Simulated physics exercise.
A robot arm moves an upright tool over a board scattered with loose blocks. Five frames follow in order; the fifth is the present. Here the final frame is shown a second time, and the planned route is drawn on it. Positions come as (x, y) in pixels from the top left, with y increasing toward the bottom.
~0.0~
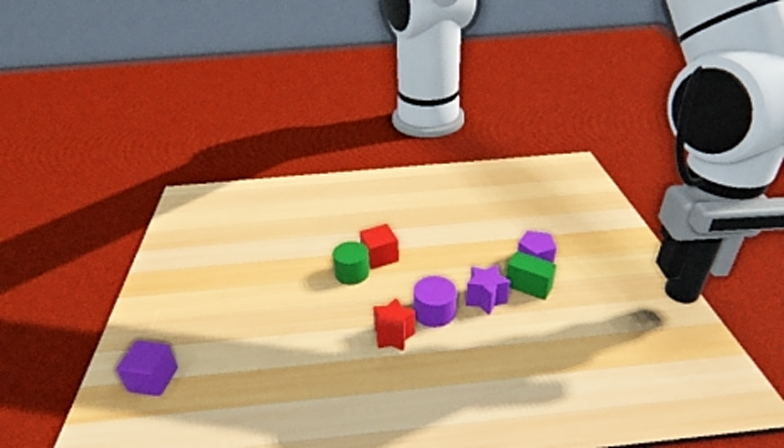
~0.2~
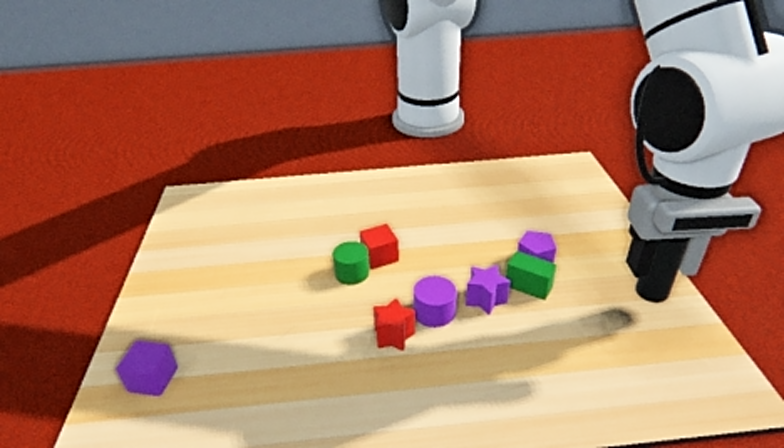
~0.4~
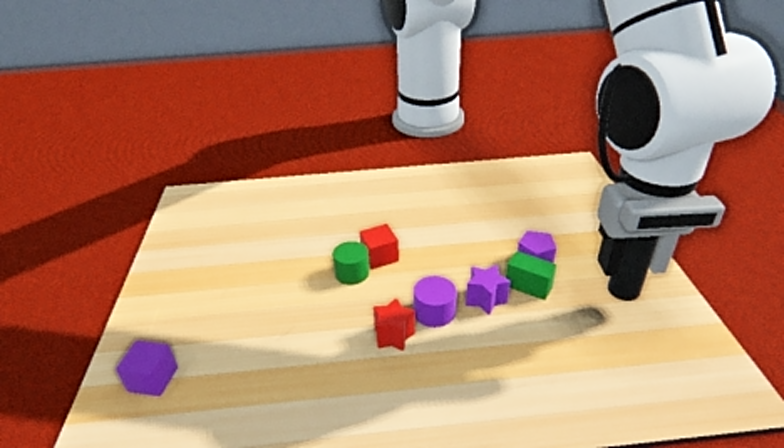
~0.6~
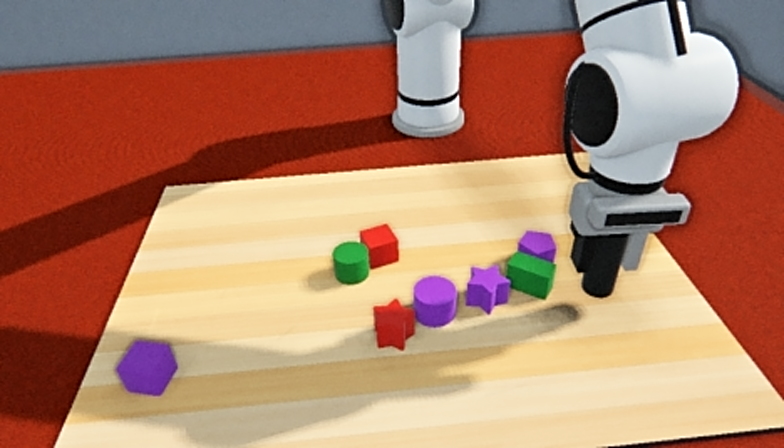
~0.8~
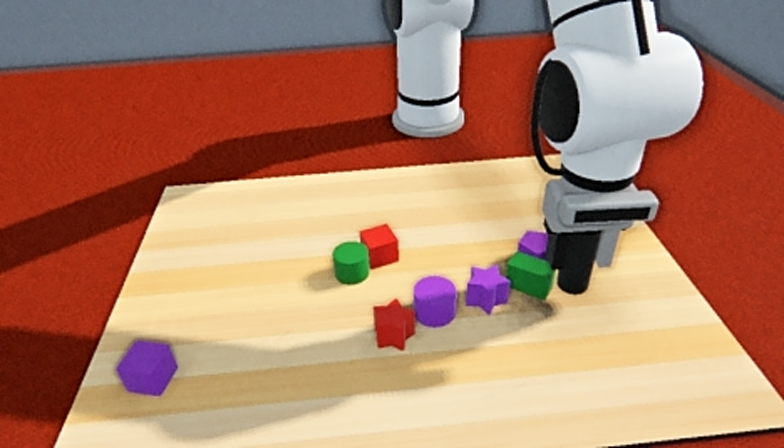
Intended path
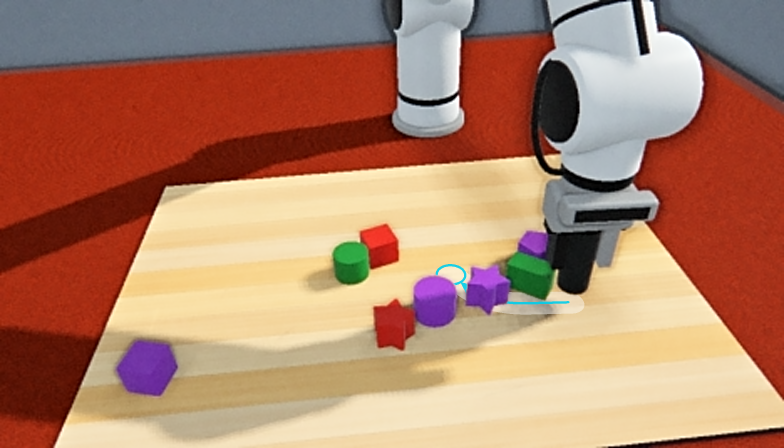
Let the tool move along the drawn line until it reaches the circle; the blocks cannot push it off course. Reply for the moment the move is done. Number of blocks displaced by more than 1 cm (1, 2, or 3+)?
I foresee three or more blocks being moved.
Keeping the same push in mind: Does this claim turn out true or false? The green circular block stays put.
True - the claim holds.
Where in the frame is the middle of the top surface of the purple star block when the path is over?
The top centre is at (420, 263).
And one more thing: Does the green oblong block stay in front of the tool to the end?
I expect not.
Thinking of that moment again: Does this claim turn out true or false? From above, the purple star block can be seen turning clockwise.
This is false.
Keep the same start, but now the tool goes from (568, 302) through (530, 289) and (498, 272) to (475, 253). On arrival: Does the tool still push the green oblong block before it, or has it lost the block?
I'd say the green oblong block is still out in front of the tool at the end.
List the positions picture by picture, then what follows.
Tip of the tool at (681, 294), middles of tops, green circular block at (350, 252), purple circular block at (435, 290), purple star block at (487, 277), green oblong block at (532, 264), purple pentagonal block at (538, 241), in the first picture.
Tool at (651, 293), nothing pushed, in the second picture.
Tool at (623, 292), nothing pushed, in the third picture.
Tool at (597, 289), nothing pushed, in the fourth picture.
Tool at (572, 286), green circular block at (350, 252), purple circular block at (435, 290), purple star block at (487, 277), green oblong block at (532, 264), purple pentagonal block at (538, 241), in the fifth picture.
The line goes from (568, 302) via (524, 303) and (482, 296), ending at (451, 275).
The first path, step by step. One third of the way, tool at (526, 287); green oblong block at (508, 257), turned 50° clockwise.
Two thirds of the way, tool at (482, 279); purple circular block at (425, 291); purple star block at (445, 269); green oblong block at (499, 252), turned 85° clockwise.
At the end, tool at (452, 258); green circular block unmoved; purple circular block at (422, 291); purple star block at (420, 263), turned 50° anticlockwise; green oblong block at (497, 250), turned 100° clockwise; purple pentagonal block unmoved.
